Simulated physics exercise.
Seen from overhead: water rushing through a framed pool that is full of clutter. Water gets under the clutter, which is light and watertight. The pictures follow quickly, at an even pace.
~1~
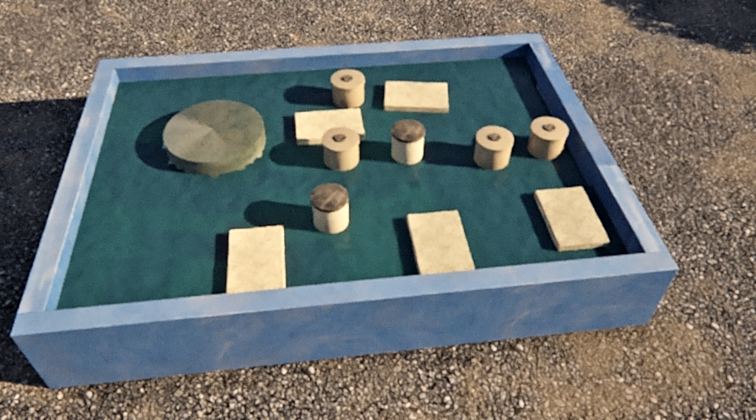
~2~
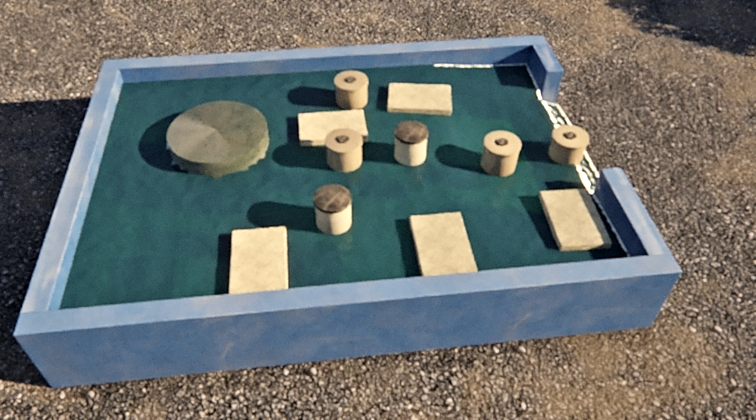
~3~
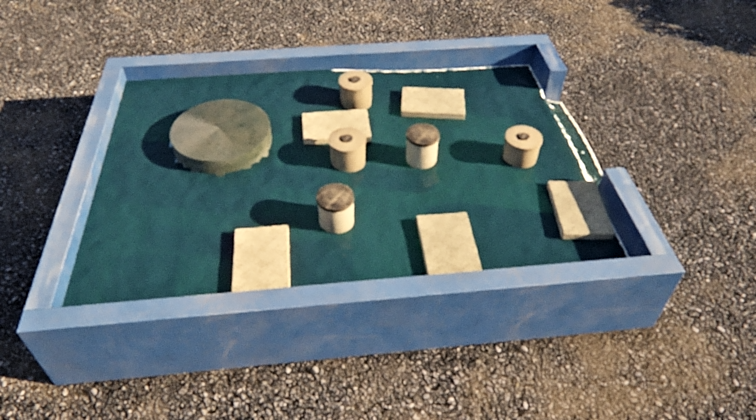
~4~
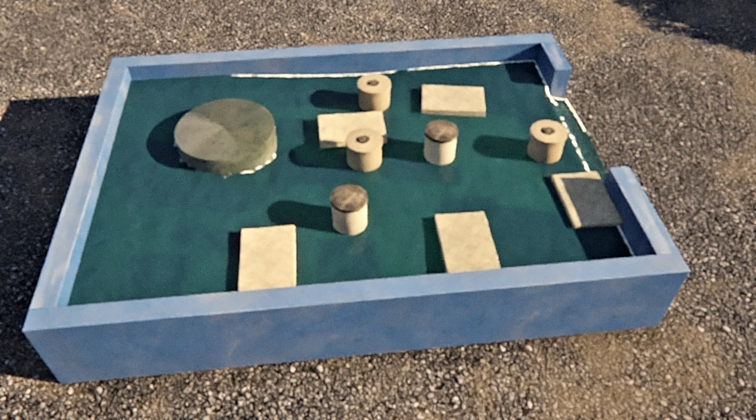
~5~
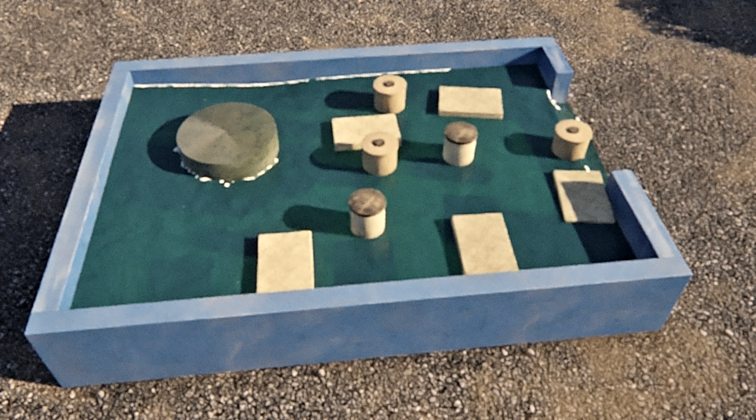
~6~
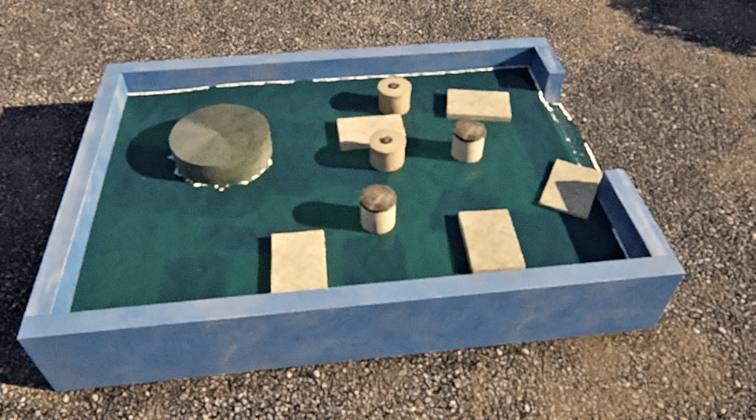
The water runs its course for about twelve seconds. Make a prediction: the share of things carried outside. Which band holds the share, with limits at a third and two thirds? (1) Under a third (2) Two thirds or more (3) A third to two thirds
2, two thirds or more.
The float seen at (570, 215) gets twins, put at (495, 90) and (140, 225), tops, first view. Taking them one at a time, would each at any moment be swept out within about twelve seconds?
Exits, remains.
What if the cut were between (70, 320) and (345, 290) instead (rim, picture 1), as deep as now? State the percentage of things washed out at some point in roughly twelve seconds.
Roughly 50 in a hundred.
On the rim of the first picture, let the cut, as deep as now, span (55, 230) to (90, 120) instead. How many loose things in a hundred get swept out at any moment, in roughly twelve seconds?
That would be near 40 per cent of the things.
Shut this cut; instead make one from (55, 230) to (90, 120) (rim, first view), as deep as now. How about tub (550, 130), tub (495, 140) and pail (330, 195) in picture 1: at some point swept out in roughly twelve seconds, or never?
In sequence: Remains, remains, escapes.
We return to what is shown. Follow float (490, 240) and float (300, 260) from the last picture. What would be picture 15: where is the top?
(549, 212) and (355, 259), roughly.
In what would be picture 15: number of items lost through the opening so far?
By that point the tally is 5.
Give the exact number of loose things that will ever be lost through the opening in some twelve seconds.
It comes to 9.
A moment on, 3 of 11 are out; 8 afloat.
Next, 5 of 11 are out; 6 afloat.
Later, 6 of 11 are out; 5 afloat.
In the end, 9 of 11 are out; 2 afloat.
